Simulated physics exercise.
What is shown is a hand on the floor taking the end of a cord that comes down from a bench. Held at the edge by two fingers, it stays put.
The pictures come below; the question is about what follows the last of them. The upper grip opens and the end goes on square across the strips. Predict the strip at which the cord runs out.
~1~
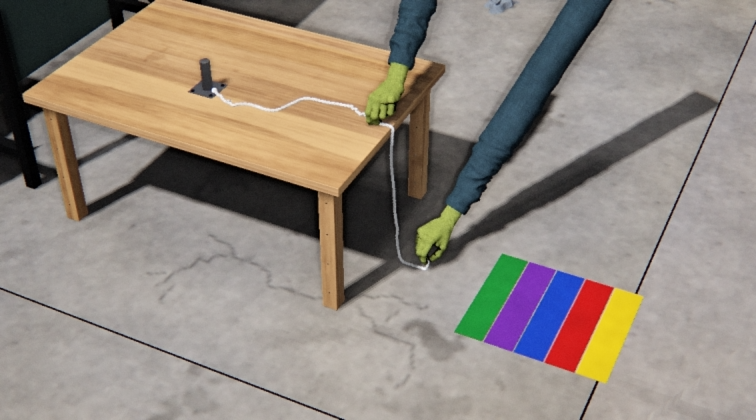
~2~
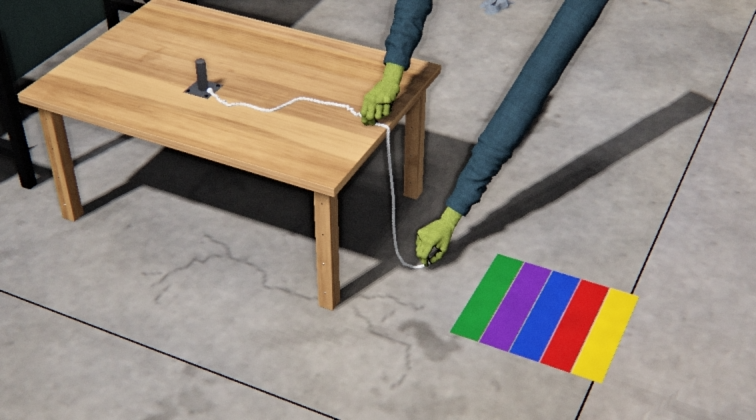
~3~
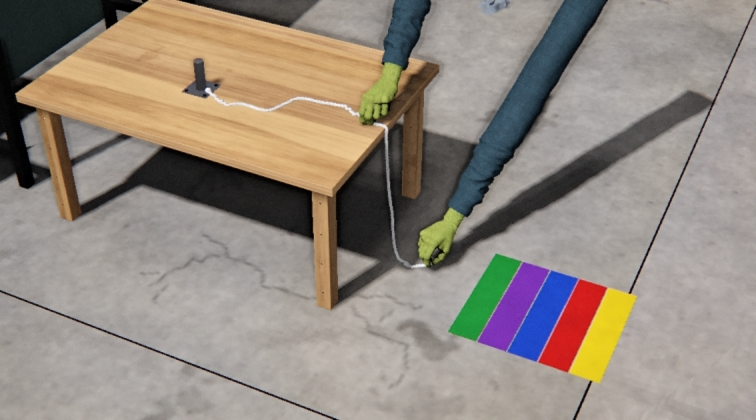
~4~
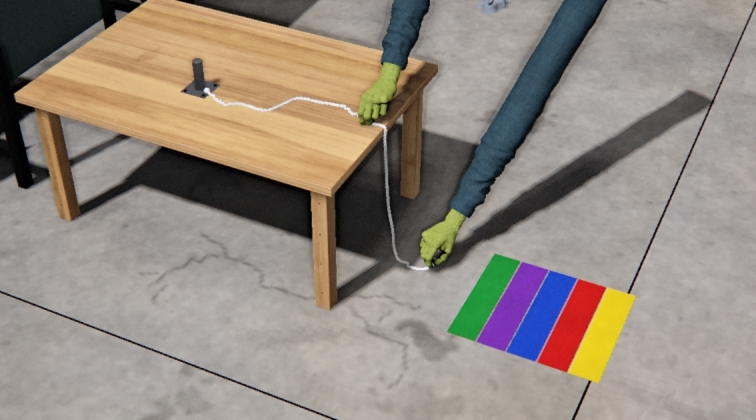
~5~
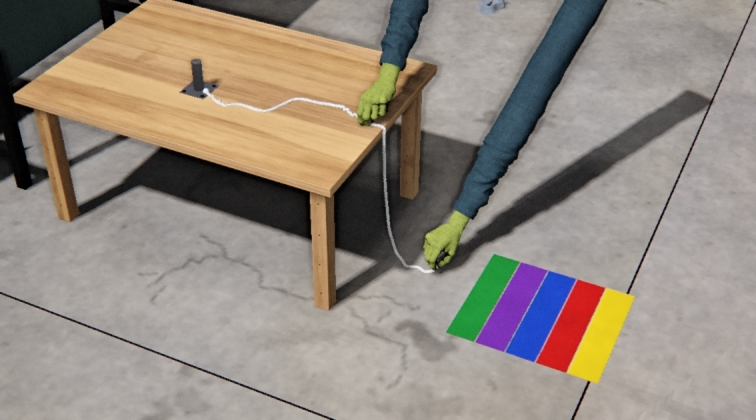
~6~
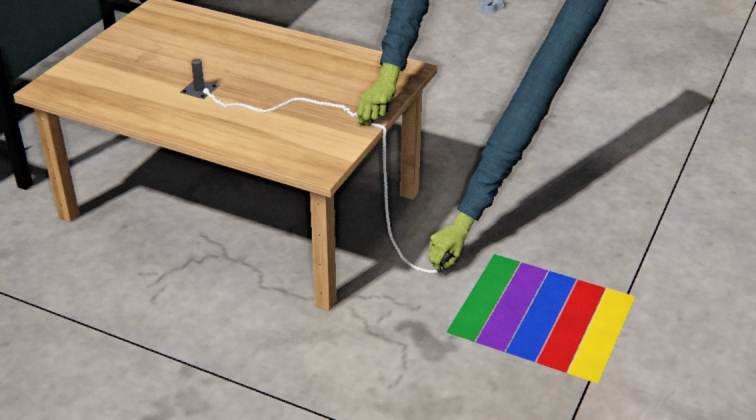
I would say the red strip.
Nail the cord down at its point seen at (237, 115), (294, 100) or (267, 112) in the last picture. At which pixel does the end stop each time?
Approximately at (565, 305), at (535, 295) and at (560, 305), in that order.
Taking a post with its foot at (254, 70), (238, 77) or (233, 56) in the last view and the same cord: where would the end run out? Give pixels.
Approximate pixels in order: (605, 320), (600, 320), (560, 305).
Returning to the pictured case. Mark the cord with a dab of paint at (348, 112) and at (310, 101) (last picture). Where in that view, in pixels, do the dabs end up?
They finish at (381, 130) and (333, 118) respectively.
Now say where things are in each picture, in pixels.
In the first frame, end (428, 261); green (477, 321); purple (506, 331); blue (536, 341); red (567, 351); yellow (598, 362).
In the second frame, end (429, 263); cord through (226, 101) (281, 107) (344, 106) (388, 133) (393, 192) (396, 246).
In the third frame, end (431, 264).
In the fourth frame, end (433, 265); cord through (223, 101) (278, 107) (342, 106) (385, 133) (387, 191) (394, 246).
In the fifth frame, end (437, 267).
In the sixth frame, end (442, 268); cord through (222, 101) (278, 107) (341, 107) (384, 133) (386, 191) (396, 247).
Soon after, end near (528, 295); over purple.
After that, end near (558, 305); over blue.
At the stop, end near (575, 310); over red. It gets as far as the red strip.
